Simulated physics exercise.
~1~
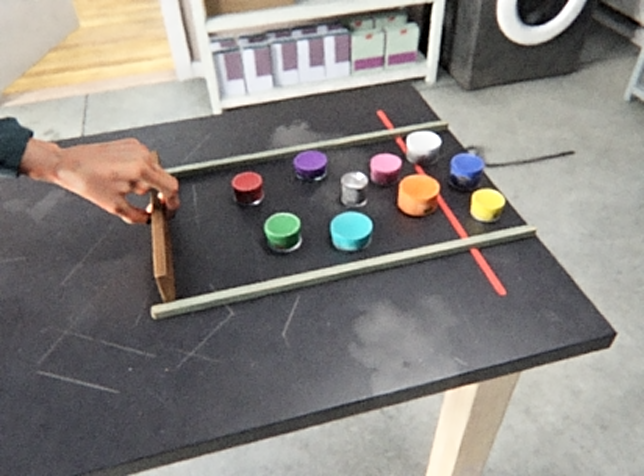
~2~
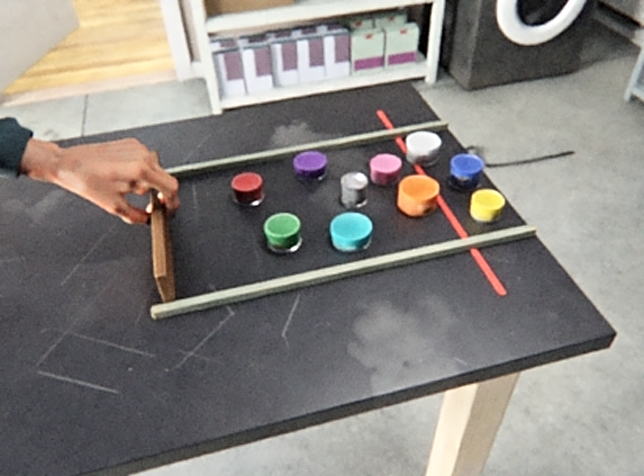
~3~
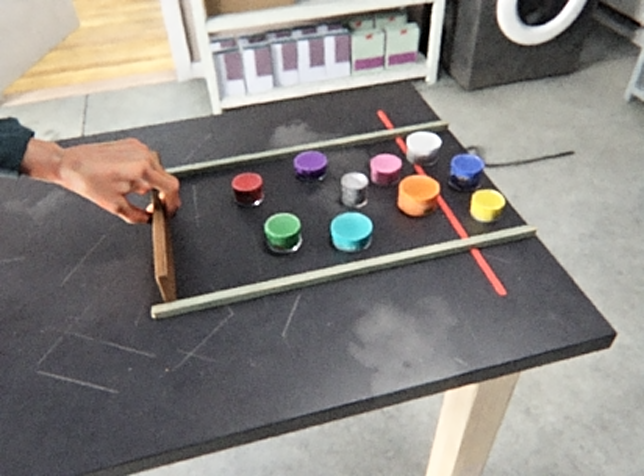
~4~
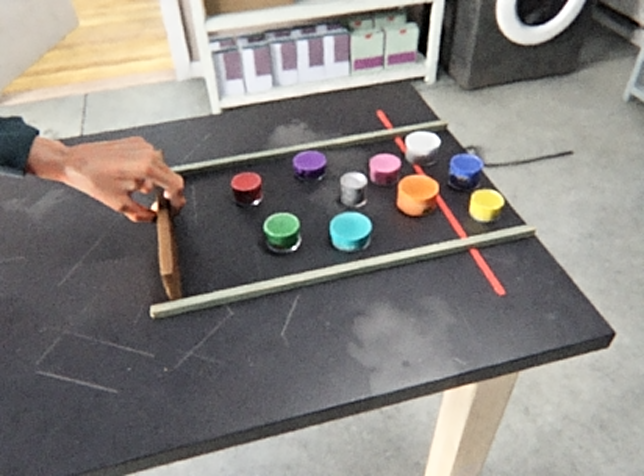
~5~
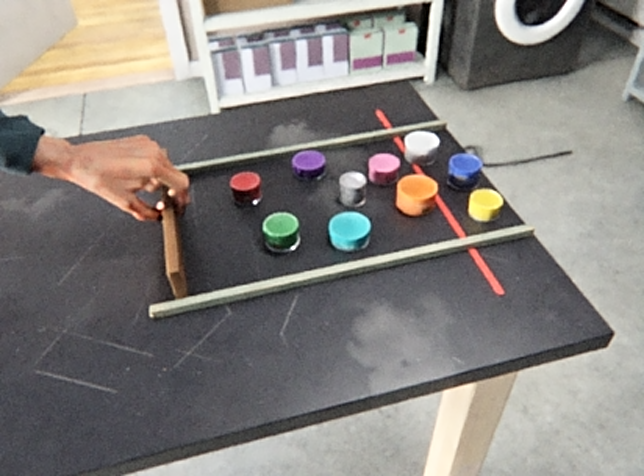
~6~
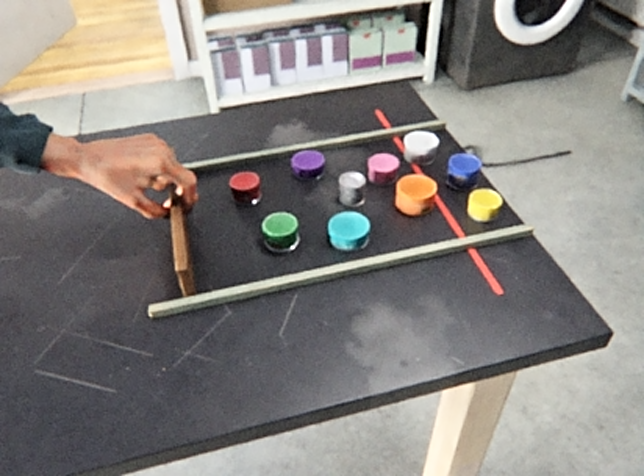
On a black tabletop, a hand slowly sliding a wooden board slightly right between two rails, ten colourful small pots staying still.
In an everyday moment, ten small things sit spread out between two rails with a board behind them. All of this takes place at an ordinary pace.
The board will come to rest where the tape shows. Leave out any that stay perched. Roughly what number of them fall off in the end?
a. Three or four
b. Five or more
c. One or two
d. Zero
The answer is c.
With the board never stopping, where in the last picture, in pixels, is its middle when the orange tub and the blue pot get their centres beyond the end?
Near (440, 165), then near (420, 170).
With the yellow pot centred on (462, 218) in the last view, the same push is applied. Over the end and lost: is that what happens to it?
The yellow pot holds its place.
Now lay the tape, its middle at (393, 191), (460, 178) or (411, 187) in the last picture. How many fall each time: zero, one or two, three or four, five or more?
Lab note - count per position: Not one; at least five; none at all.
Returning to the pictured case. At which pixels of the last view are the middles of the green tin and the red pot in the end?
Green tin: (457, 194); red pot: (428, 157).
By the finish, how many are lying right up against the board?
5.
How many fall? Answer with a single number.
Count of fallen: 1.
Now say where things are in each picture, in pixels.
In the first picture, blue pot (466, 172); yellow pot (487, 206); white tin (423, 149); board (161, 221); tape (430, 185).
In the second picture, yellow pot (487, 207); pink tin (385, 171).
In the third picture, white tin (423, 149); grey tin (355, 191).
In the fourth picture, blue pot (465, 173); green tin (283, 233).
In the fifth picture, yellow pot (485, 206); purple pot (309, 166).
In the sixth picture, blue pot (464, 172); yellow pot (484, 206); white tin (421, 148); board (179, 216); tape (427, 184).
Early on, none off yet; blue pot at rest near (464, 172); yellow pot at rest near (484, 206); white tin at rest near (421, 148).
Finally, the number that fall off is one or two; lost, blue pot.
